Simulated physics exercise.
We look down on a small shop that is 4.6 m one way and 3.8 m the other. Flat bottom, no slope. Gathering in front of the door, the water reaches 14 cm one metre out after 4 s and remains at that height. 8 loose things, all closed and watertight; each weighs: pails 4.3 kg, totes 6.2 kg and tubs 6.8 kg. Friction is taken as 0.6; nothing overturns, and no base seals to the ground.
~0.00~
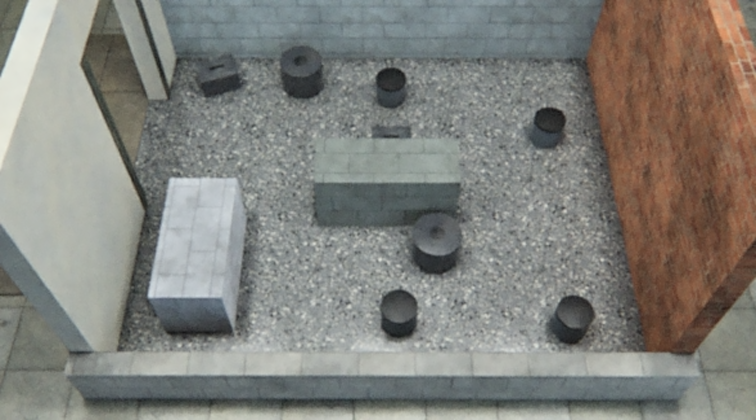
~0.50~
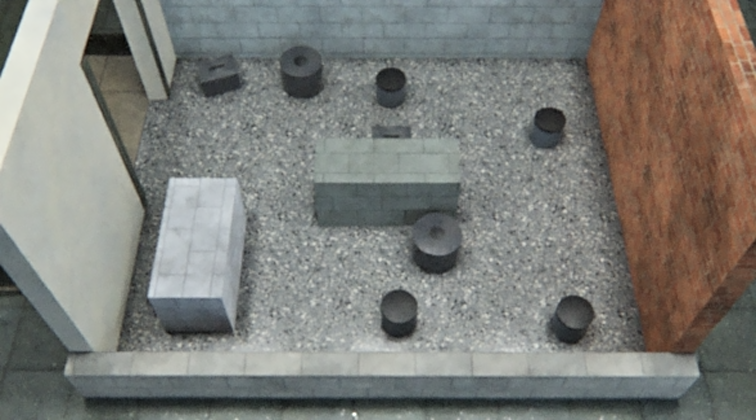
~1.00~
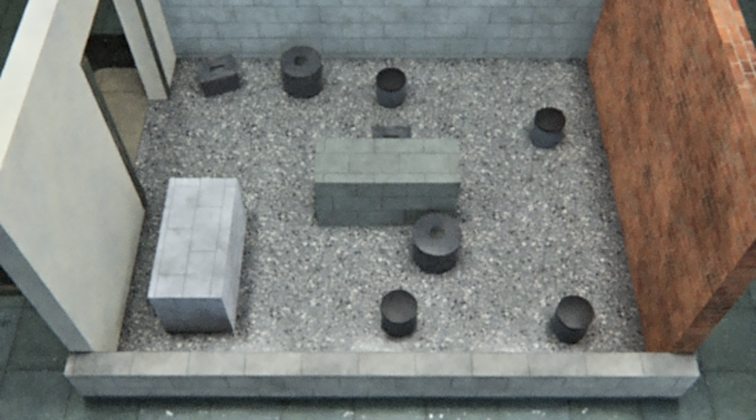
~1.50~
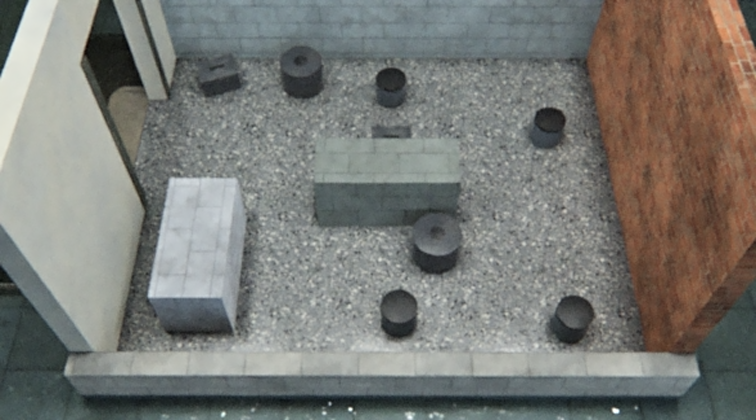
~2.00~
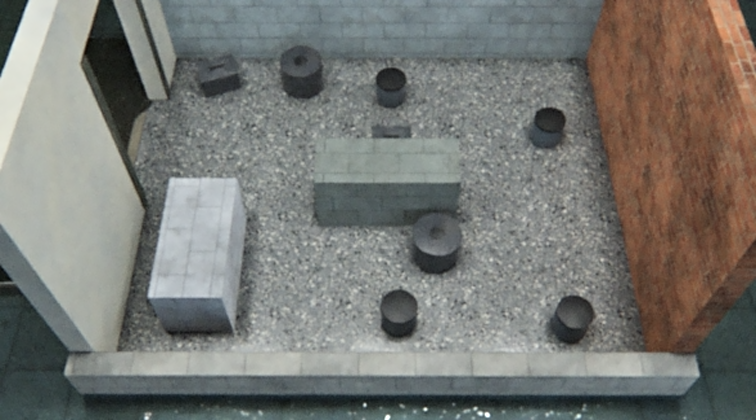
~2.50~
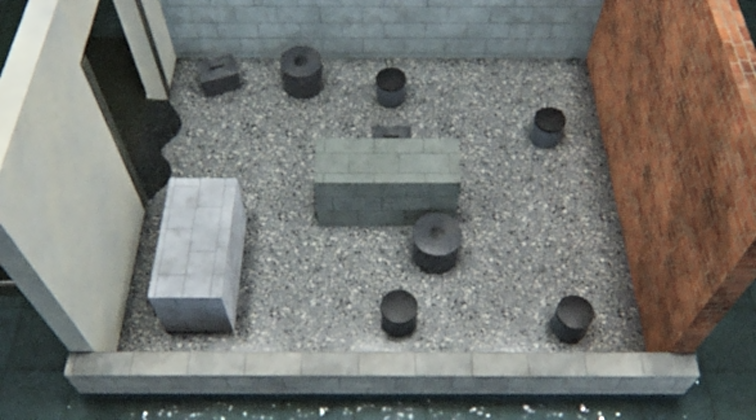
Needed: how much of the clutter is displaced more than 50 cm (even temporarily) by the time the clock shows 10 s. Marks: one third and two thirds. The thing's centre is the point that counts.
I'm guessing the result is some.
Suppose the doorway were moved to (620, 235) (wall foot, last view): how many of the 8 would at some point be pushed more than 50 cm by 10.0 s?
That would give 2.
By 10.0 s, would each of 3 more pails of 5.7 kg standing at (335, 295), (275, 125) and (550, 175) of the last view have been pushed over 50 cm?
Taking them in the given order: Smaller, then greater, then smaller.
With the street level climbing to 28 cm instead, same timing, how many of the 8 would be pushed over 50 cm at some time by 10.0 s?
In that case the number is 7.
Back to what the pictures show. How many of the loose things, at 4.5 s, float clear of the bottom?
Total: 0.
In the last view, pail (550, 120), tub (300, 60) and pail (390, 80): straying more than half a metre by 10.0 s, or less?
Within, beyond, beyond.
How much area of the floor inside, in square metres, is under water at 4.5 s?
At that time the wet patch spans about 3.5 m2.
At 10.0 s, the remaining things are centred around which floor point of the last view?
Centred roughly on (457, 172).
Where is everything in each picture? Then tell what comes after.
In the first picture, a pail at (575, 312) rests on the ground; a pail at (550, 119) rests on the ground; 0.0 m2 under water; 0 of 8 have shifted.
In the second picture, a pail at (575, 312) rests on the ground; a pail at (550, 119), on the bottom; water covers 0.0 m2; 0 of 8 have shifted.
In the third picture, a pail at (575, 312) rests on the ground; a pail at (550, 119), on the bottom; water covers 0.0 m2; 0 of 8 have shifted.
In the fourth picture, a pail at (575, 312) rests on the ground; a pail at (550, 119), on the bottom; 0.0 m2 under water; 0 of 8 have shifted.
In the fifth picture, a pail at (575, 312), on the bottom; a pail at (550, 119) rests on the ground; water covers 0.0 m2; 0 of 8 have shifted.
In the sixth picture, a pail at (575, 312) rests on the ground; a pail at (550, 119) rests on the ground; 0.1 m2 under water; 0 of 8 have shifted.
After 3.5 s 0 of 8 are over 50 cm from their spots; 0 afloat.
After 4.5 s 0 of 8 are over 50 cm from their spots; 0 afloat.
After 7.0 s 2 of 8 are over 50 cm from their spots; 1 afloat.
After 10.0 s 3 of 8 are over 50 cm from their spots, and 3 have been at some point; 2 afloat.
